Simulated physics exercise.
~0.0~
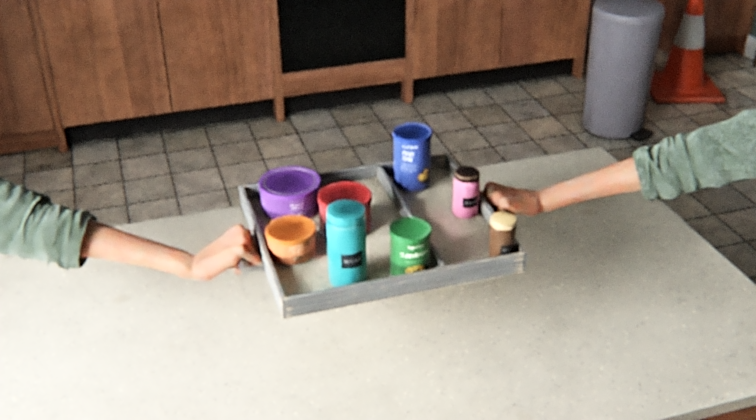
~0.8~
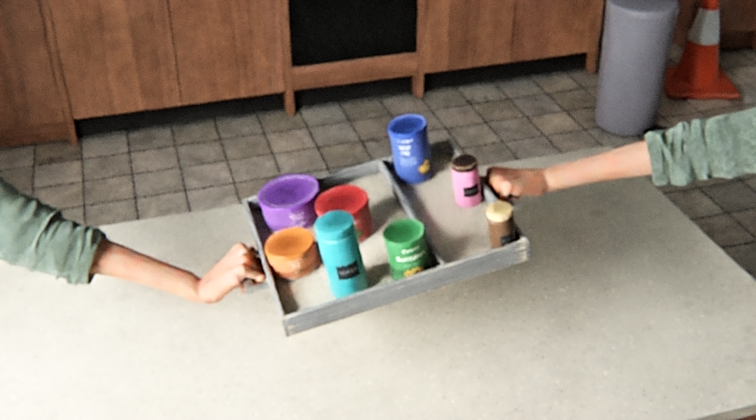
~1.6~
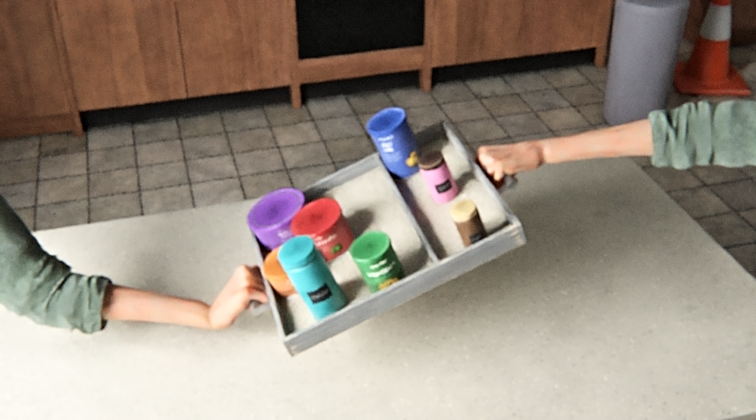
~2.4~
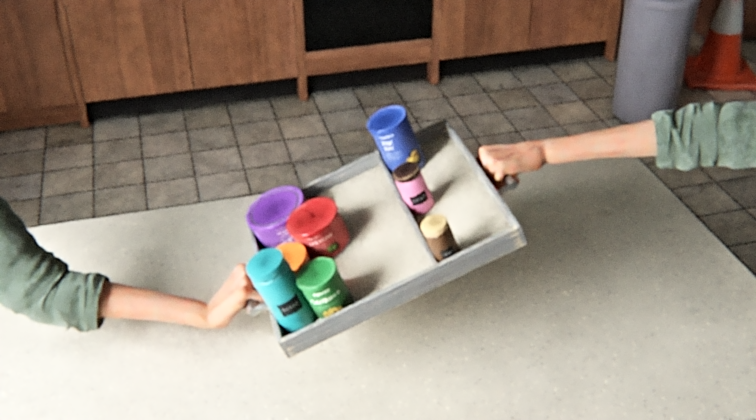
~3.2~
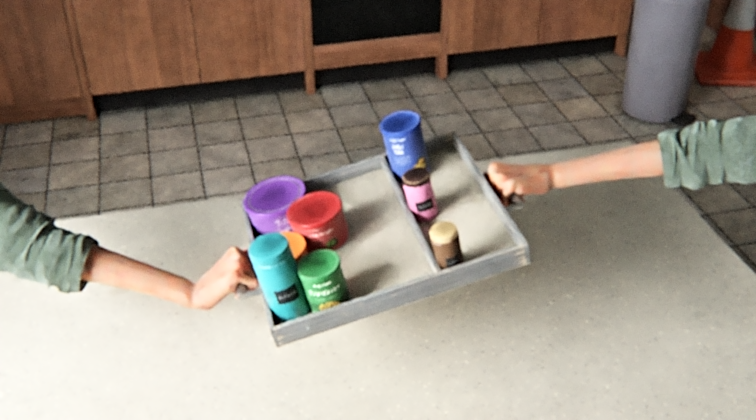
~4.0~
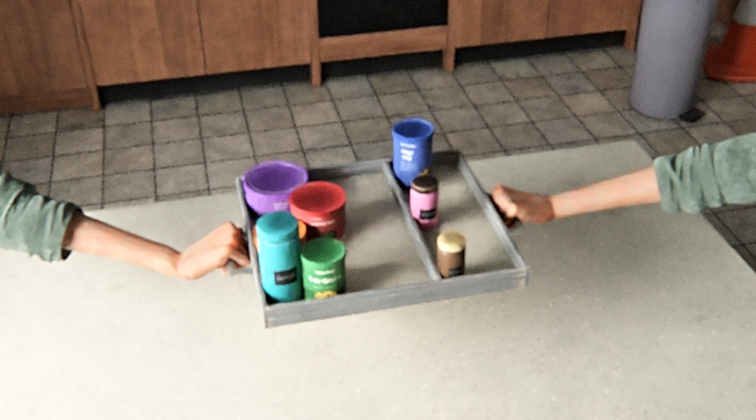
A tray of colourful tubs, tins and jars, held by two hands, tipped down to the left, and the green tin, turquoise jar and pink and brown shakers slid leftward before it was levelled with everything still upright.
